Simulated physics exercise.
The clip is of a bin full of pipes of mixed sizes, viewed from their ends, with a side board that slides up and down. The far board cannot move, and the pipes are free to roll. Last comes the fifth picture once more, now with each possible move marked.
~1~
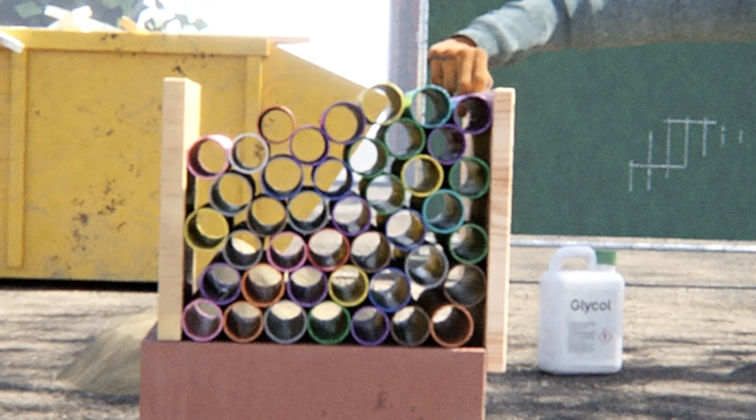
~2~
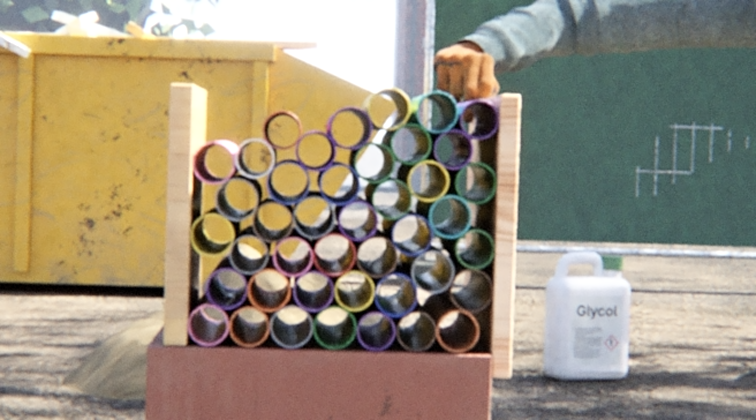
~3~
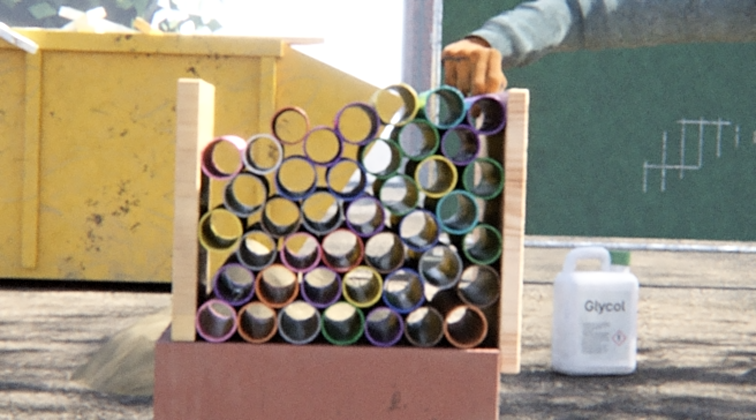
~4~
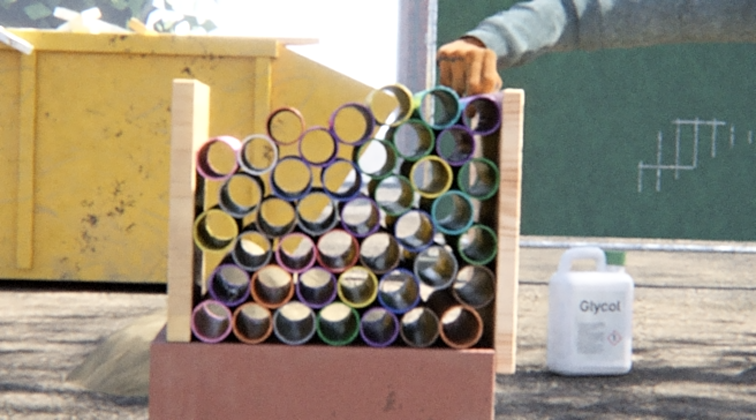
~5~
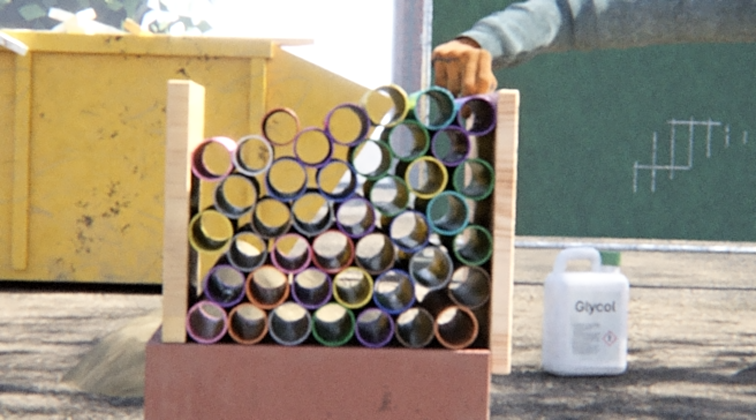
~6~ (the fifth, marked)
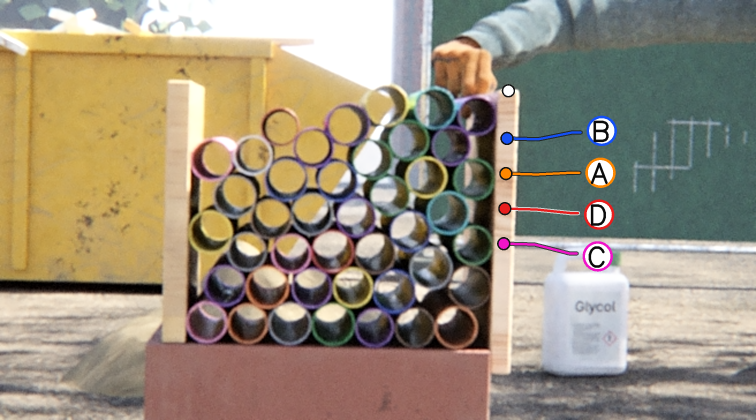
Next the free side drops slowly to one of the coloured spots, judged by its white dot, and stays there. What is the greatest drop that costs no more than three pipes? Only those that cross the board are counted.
The answer is mark D.
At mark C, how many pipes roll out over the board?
At C the number is four.
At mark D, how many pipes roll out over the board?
It comes to one.
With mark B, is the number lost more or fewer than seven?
It loses fewer than seven.
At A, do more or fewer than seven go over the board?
It loses fewer than seven.
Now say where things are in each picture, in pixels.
The first picture shows side board (483, 223); a pink pipe (202, 321); a brown pipe (411, 326).
The second picture shows a brown pipe (417, 332); a purple pipe (314, 292).
The third picture shows a purple pipe (234, 284); a purple pipe (366, 216).
The fourth picture shows a green pipe (479, 179); a purple pipe (456, 145).
The fifth picture shows a yellow pipe (210, 232); a turquoise pipe (435, 109); side board (487, 225).
On the marked copy, A at (506, 174); B at (507, 139); C at (504, 244); D at (505, 209); the white dot at (508, 91).
With D. Early on, top of the board (497, 146).
Further on, top of the board (495, 208).
At the end, top of the board (495, 208), one out over the board.
As for the rest, A one out over the board; B none out over the board; C four out over the board.
